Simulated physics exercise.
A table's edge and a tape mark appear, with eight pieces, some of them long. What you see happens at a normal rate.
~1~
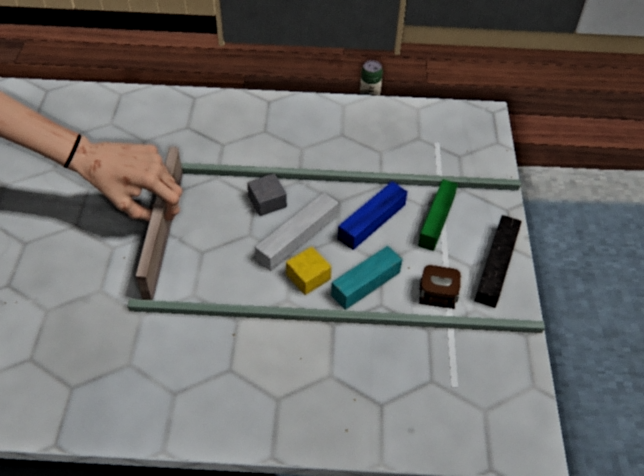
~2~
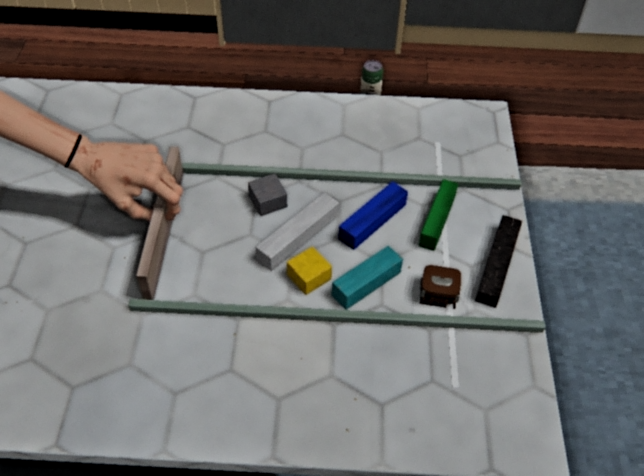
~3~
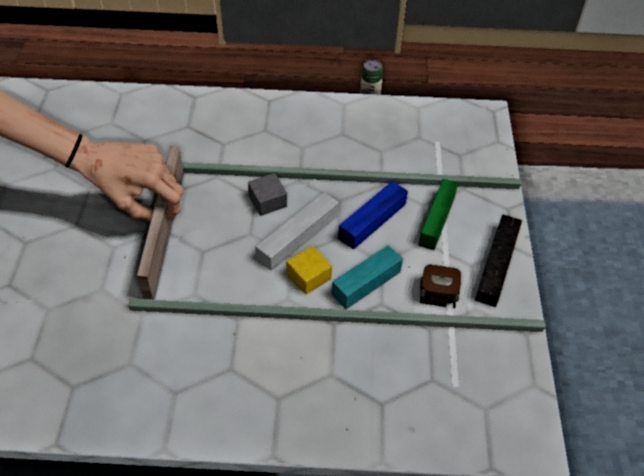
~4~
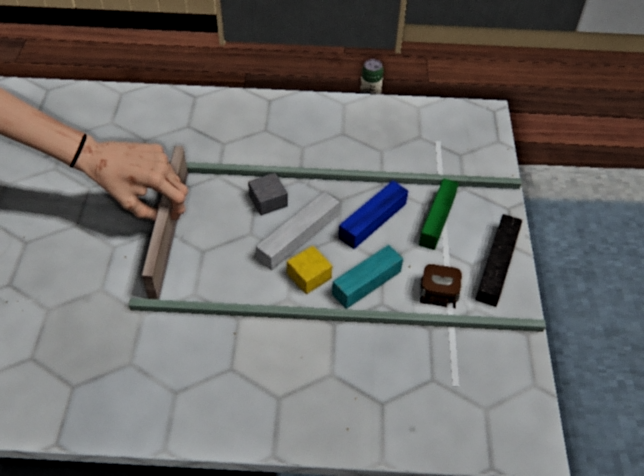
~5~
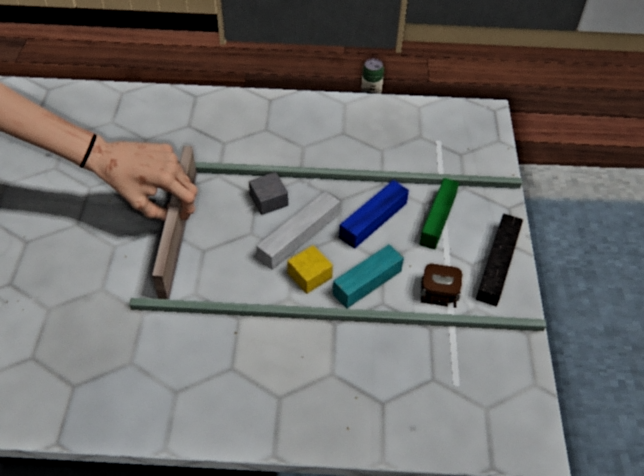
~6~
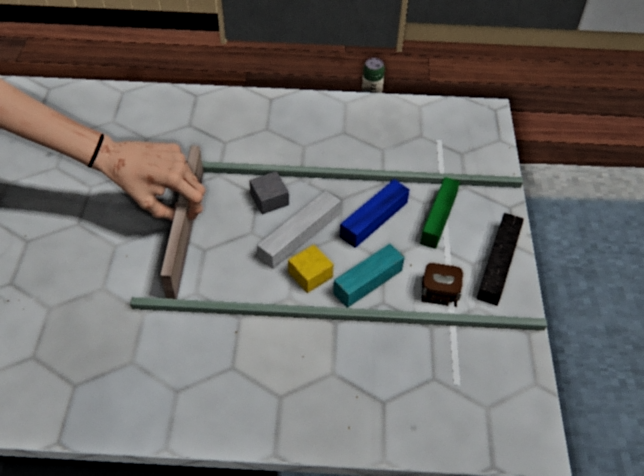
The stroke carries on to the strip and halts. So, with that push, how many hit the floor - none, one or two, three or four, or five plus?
The board is going to sweep off no more than two, but at least one.
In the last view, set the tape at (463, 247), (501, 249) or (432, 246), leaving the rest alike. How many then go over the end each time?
Counts per try, in order: 3 / 5 / 1.
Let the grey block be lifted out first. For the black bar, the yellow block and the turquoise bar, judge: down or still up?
The black bar tumbles off; the yellow block is kept; the turquoise bar survives.
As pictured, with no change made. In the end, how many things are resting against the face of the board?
So the total is 3.
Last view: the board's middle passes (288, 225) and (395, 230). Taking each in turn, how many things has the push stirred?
Counting first: 3, next 8.
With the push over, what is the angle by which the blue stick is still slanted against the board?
Close to 25°.
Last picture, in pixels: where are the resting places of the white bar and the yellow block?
Reading them off: First (479, 233); then (475, 287).
A little later, none off yet; black bar at rest near (501, 258); green stick at rest near (440, 212); brown case at rest near (442, 285).
Next, none off yet; black bar at rest near (501, 258); green stick at rest near (440, 212); brown case at rest near (445, 286).
Later still, none off yet; black bar shifted a little near (523, 261); green stick shifted about its own width near (490, 224); brown case shifted about its own width near (497, 295).
When it is over, the number that fall off is one or two; down, black bar.
